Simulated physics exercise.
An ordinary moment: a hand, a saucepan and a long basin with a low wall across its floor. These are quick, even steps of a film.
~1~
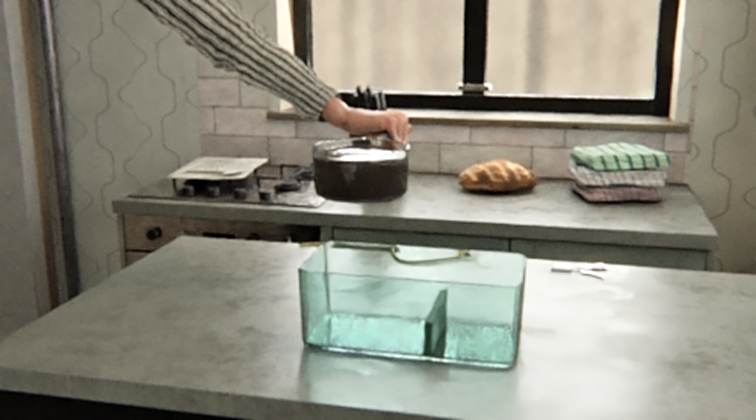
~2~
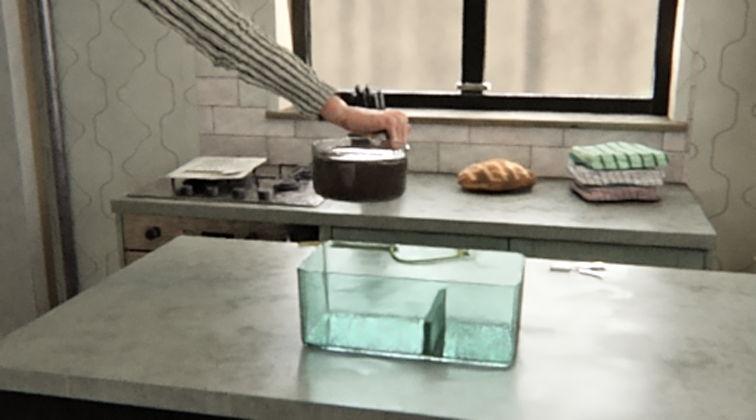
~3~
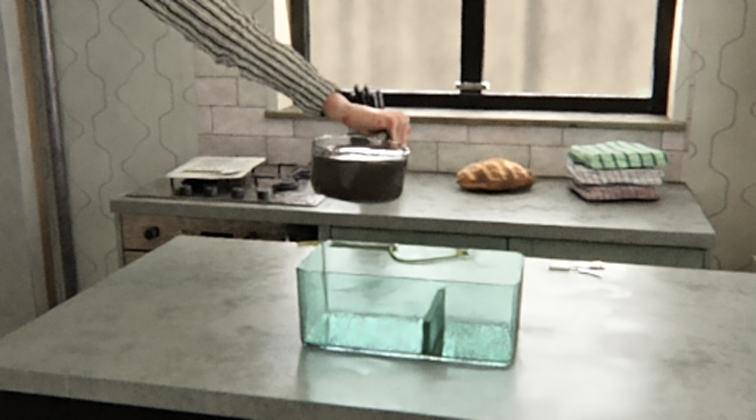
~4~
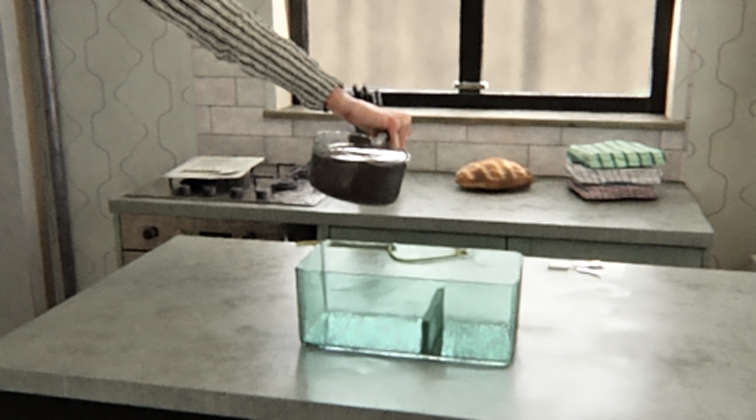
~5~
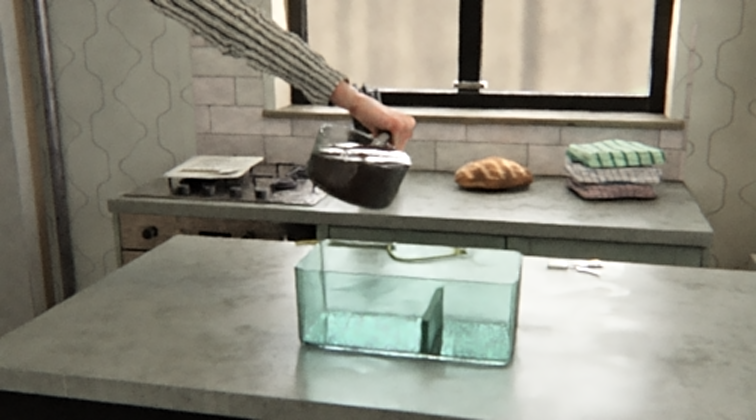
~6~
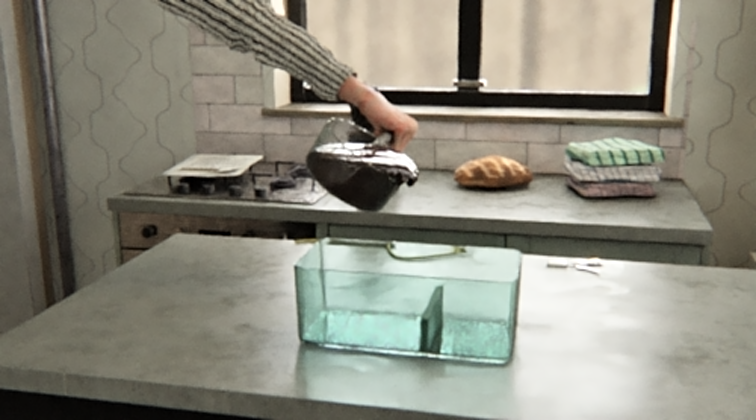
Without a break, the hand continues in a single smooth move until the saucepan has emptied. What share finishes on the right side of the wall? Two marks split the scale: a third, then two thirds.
At least a third, at most two thirds.
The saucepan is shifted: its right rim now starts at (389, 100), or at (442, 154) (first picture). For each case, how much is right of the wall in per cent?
Roughly 40 per cent, then roughly 80 per cent.
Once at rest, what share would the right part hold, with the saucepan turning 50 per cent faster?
Close to 35 per cent.
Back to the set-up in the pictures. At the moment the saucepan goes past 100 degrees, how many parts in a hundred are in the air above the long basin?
40 %.
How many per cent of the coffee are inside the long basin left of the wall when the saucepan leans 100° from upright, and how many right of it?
Left side 5 in a hundred, right side 40 in a hundred.
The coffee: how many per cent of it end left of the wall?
I'd put it at about 45 per cent.
A moment on, the saucepan is tipped right over and 19 per cent is still to pour, 4 is left of the wall and 38 right of it.
Next, the saucepan is tipped right over and 2 per cent is still to pour, 37 is left of the wall and 55 right of it.
Then the saucepan is tipped right over and 0 per cent is still to pour, 45 is left of the wall and 53 right of it.
Later the saucepan is tipped right over and 0 per cent is still to pour, 45 is left of the wall and 53 right of it.
Finally, 45 per cent lies left of the wall, 53 right of it and 1 outside.
